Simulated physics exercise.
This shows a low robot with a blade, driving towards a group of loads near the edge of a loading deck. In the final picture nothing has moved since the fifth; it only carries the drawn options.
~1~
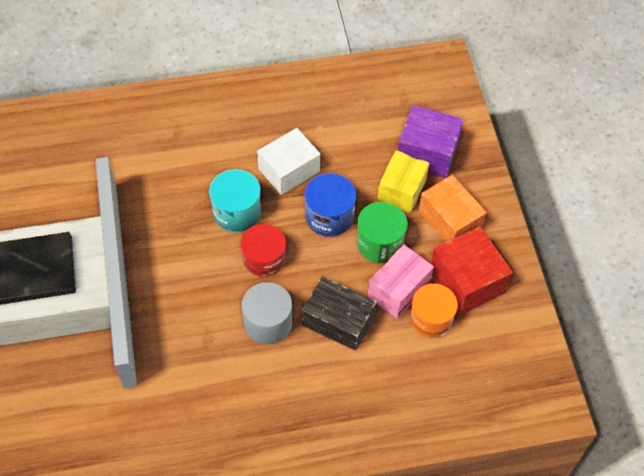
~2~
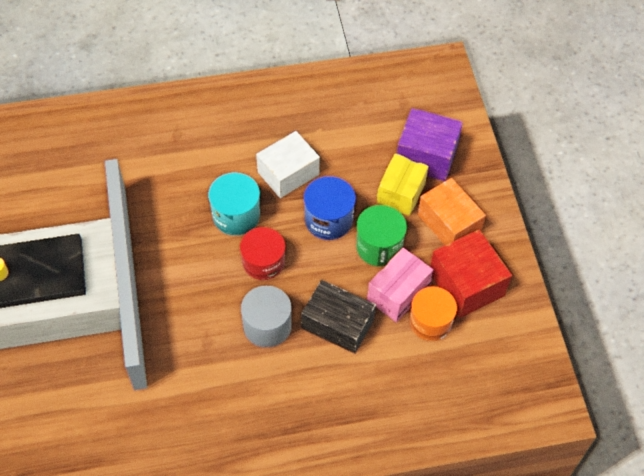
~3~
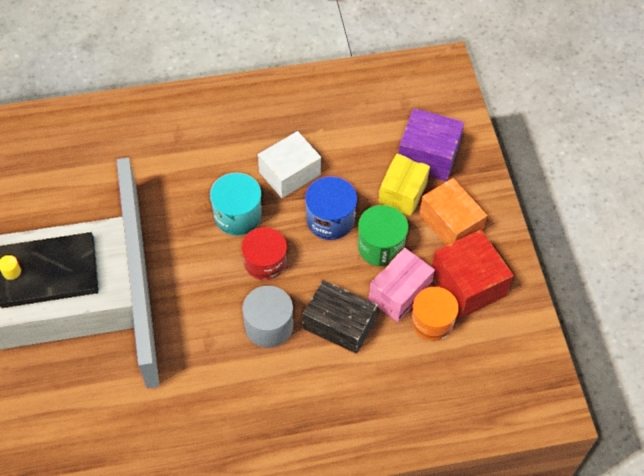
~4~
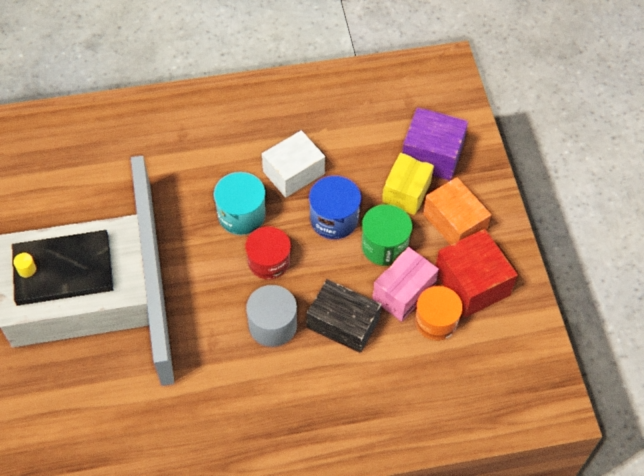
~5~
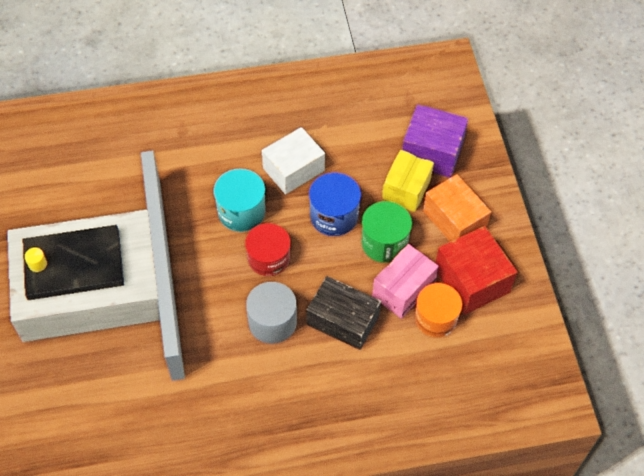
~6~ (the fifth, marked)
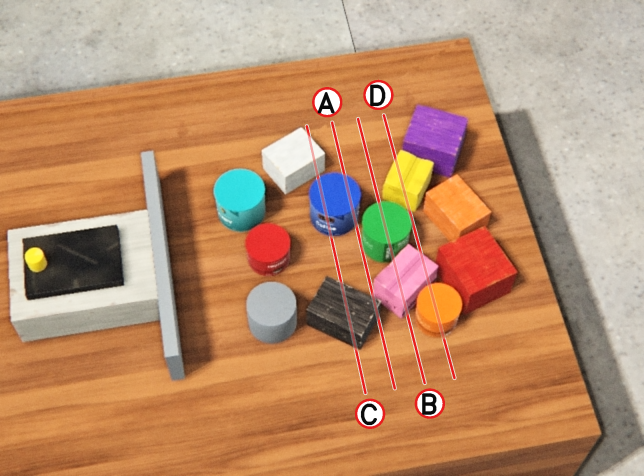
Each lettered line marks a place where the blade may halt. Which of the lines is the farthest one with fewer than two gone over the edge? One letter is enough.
As far as mark D.
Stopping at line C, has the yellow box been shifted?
By then, yes.
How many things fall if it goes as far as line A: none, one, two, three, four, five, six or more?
In all, none.
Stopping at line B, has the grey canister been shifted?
By then, yes.
On the marked copy, A at (361, 246); B at (389, 241); C at (334, 250); D at (417, 237).
With D. Early on, robot (178, 245); white crate (298, 159); black crate (357, 313).
Further on, robot (271, 231); red crate (498, 267); orange crate (471, 217).
At the end, robot (341, 220); red crate (546, 264); orange crate (526, 209); none fallen.
As for the rest, A is within the limit but short; B is within the limit but short; C is within the limit but short.
